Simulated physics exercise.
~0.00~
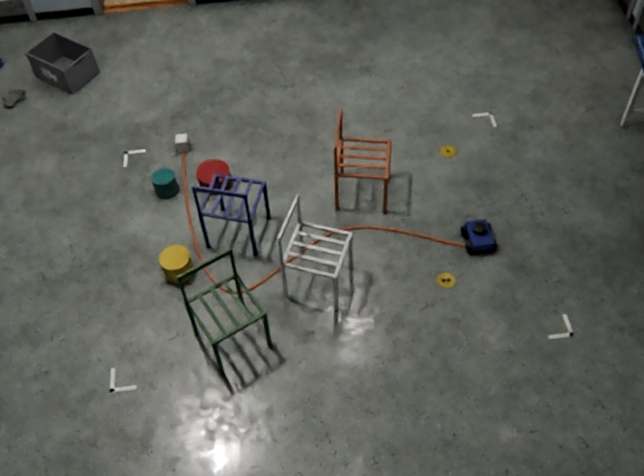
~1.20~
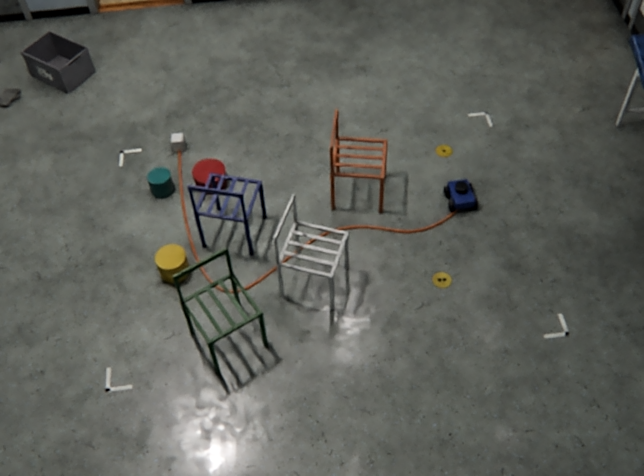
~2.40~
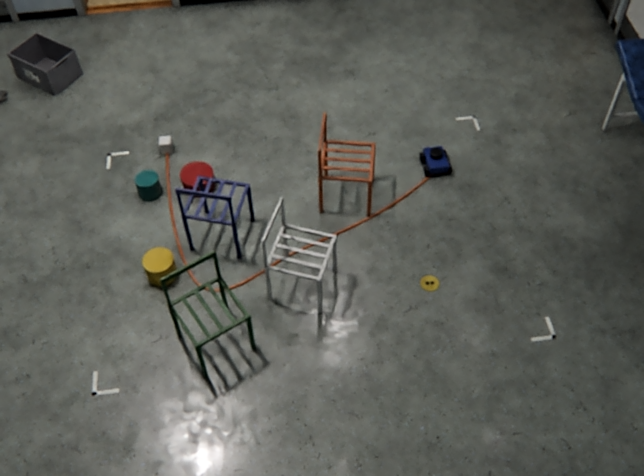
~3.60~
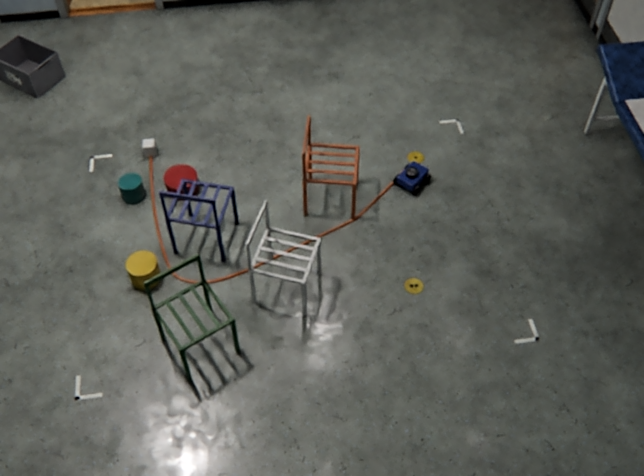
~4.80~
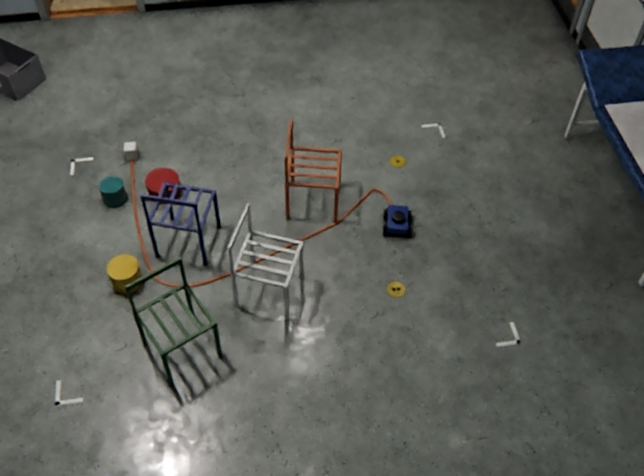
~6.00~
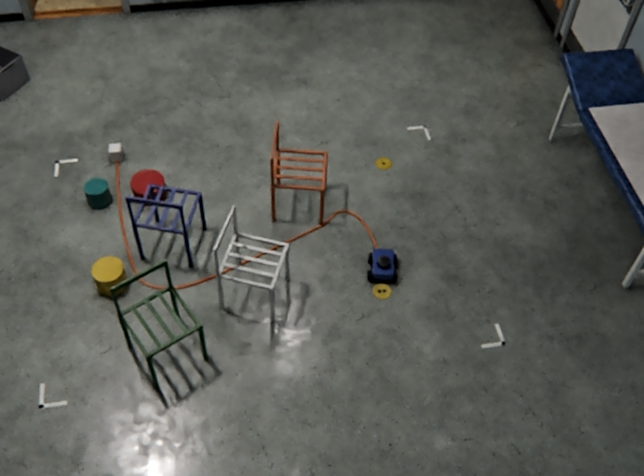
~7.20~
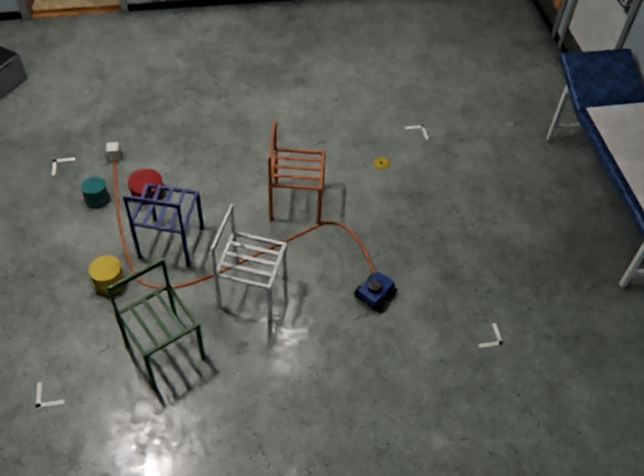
Small blue cart trailing an orange lead past standing chairs, driving up to one yellow mark, then down to another.
